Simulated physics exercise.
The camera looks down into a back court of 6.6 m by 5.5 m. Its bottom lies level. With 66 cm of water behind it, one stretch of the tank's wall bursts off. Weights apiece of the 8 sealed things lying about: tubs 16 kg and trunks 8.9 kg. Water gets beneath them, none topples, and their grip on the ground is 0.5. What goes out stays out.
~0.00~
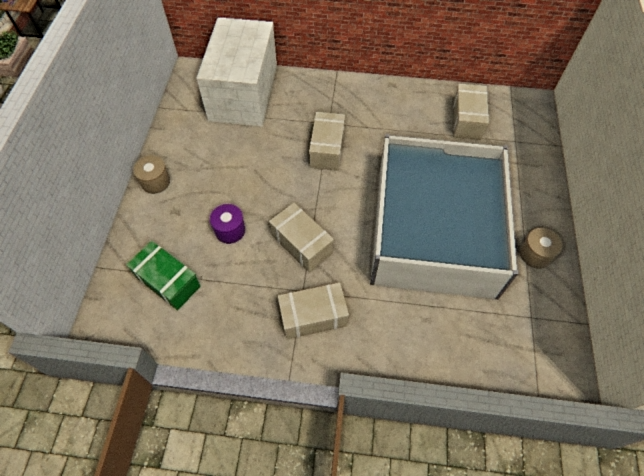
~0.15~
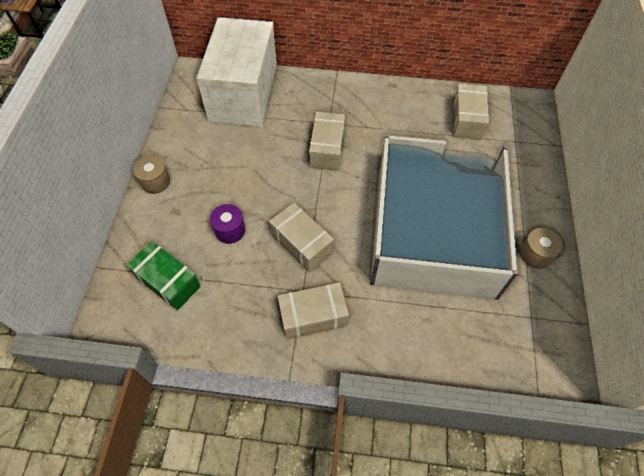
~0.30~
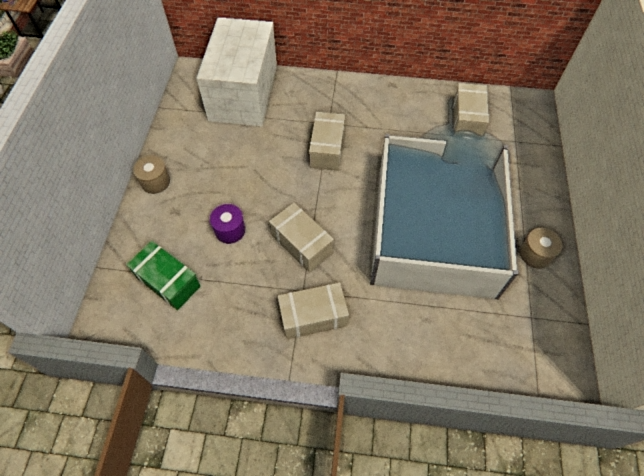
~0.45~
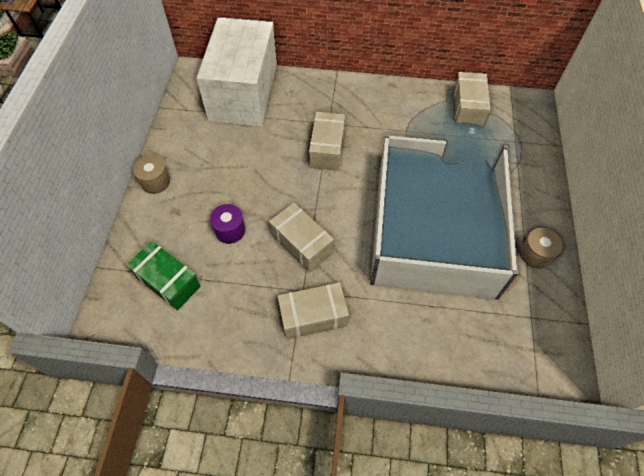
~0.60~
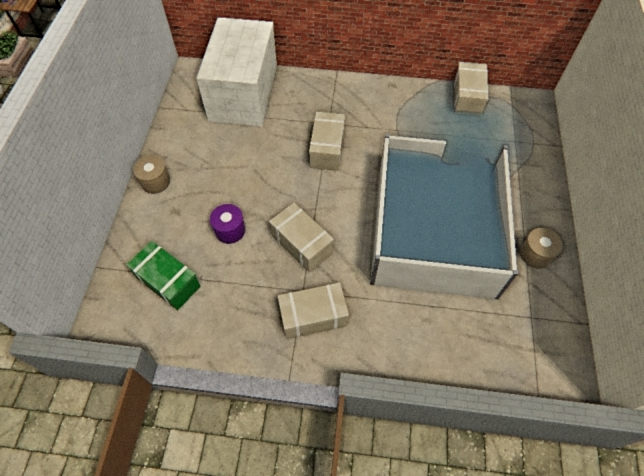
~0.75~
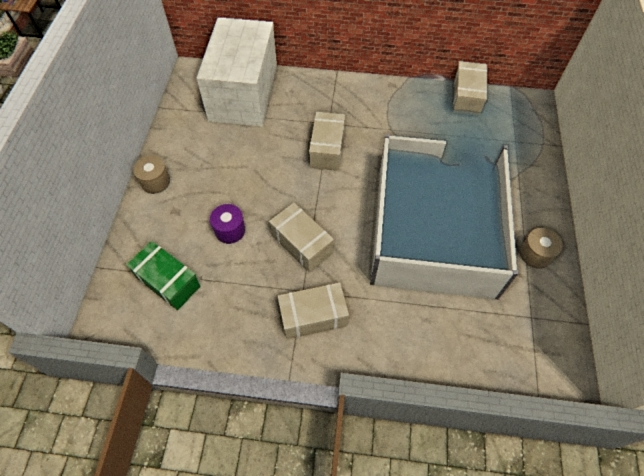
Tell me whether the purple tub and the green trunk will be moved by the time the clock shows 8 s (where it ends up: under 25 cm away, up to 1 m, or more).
The purple tub holds its place; the green trunk holds its place.
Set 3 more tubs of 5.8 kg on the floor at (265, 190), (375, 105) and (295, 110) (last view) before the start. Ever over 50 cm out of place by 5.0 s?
In that order: More, more, past it.
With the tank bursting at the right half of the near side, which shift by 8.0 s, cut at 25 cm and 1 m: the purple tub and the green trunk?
Then the purple tub holds its place, the green trunk travels far.
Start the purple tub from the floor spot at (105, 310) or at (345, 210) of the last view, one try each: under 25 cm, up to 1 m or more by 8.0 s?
In that order: It holds its place; it holds its place.
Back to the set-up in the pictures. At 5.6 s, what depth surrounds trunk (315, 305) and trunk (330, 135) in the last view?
About 1 and 4 cm.
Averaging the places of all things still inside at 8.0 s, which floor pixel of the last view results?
Near (277, 273).
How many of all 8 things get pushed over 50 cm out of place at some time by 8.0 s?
I count 5.
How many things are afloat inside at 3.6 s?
At that moment 1.
After 1.6 s the purple tub is near (226, 218), 0.0 m from its start, aground; the green trunk is near (160, 269), 0.0 m from its start, aground; 0 of 8 are out; 1 afloat.
After 3.6 s the purple tub is near (226, 218), 0.0 m from its start, aground; the green trunk is near (160, 269), 0.0 m from its start, aground; 0 of 8 are out; 1 afloat.
After 5.6 s the purple tub is near (226, 218), 0.0 m from its start, aground; the green trunk is near (160, 269), 0.0 m from its start, aground; 0 of 8 are out; 1 afloat.
After 8.0 s the purple tub is near (224, 222), 0.1 m from its start, aground; the green trunk is near (160, 269), 0.0 m from its start, aground; 0 of 8 are out; 3 afloat.
